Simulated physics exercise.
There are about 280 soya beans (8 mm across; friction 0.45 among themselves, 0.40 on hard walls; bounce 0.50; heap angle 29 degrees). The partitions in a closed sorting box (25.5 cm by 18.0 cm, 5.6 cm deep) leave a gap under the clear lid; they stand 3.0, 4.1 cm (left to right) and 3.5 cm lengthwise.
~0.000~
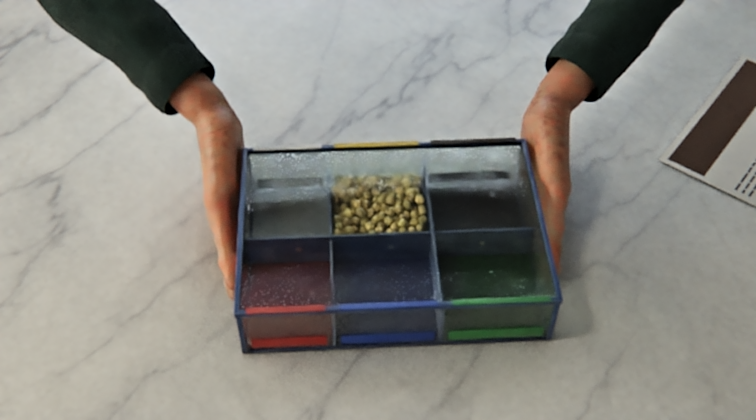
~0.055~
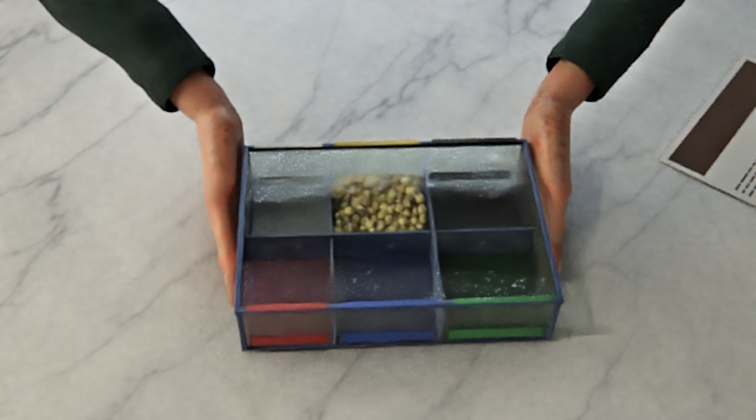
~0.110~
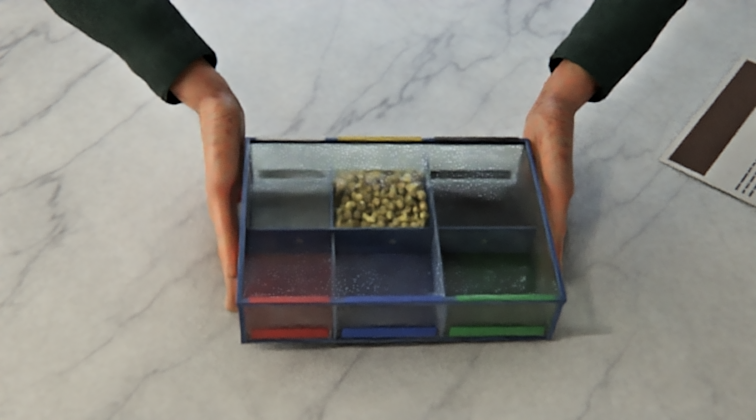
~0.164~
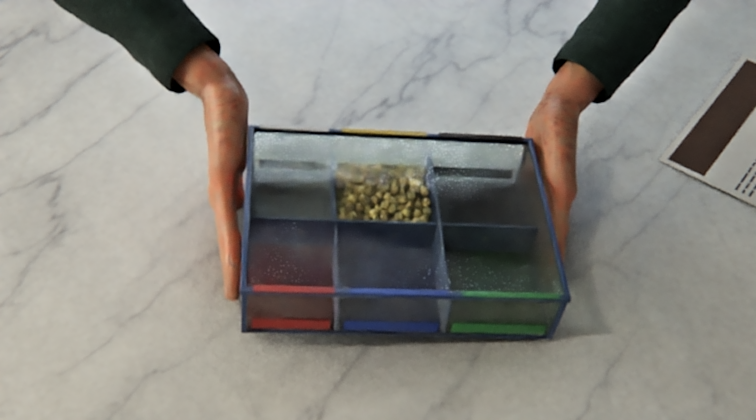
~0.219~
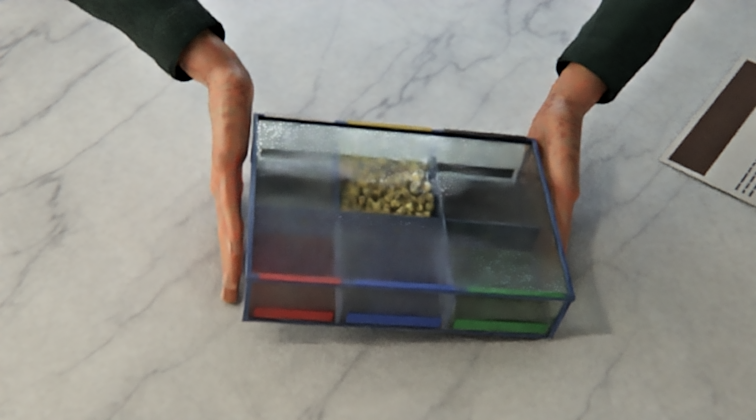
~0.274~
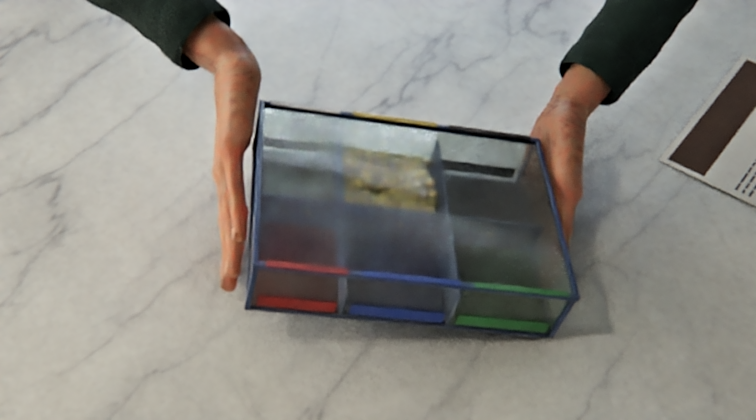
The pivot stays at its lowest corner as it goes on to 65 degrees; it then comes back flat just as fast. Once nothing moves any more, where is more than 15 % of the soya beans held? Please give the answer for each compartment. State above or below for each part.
Red: Fails; blue: Fails; green: Fails; yellow: Succeeds; white: Fails; black: Fails.
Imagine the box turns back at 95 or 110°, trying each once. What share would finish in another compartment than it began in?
Some 20 and 25 per cent.
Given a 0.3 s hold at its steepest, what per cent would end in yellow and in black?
You'd end up with yellow at 90 per cent and black at 10 per cent.
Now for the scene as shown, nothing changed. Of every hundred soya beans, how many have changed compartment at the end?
Share changed: Approx. 10 %.
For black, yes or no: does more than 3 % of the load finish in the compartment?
For black, the answer is affirmative.
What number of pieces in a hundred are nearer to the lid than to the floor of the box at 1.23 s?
Roughly 20 percent of the pieces.
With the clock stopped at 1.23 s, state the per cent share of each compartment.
Red = 0, blue = 0, green = 0, yellow = 100, white = 0, black = 0 (per cent).
After 1.23 s, tilt 65 degrees; yellow 100 %.
Then, at 1.86 s, tilt 29 degrees; yellow 90 %, black 10 %.
After 2.54 s, tilt 0 degrees; yellow 90 %, black 10 %.
In the end, at 2.8 s, red 0 %, blue 0 %, green 0 %, yellow 90 %, white 0 %, black 10 %.
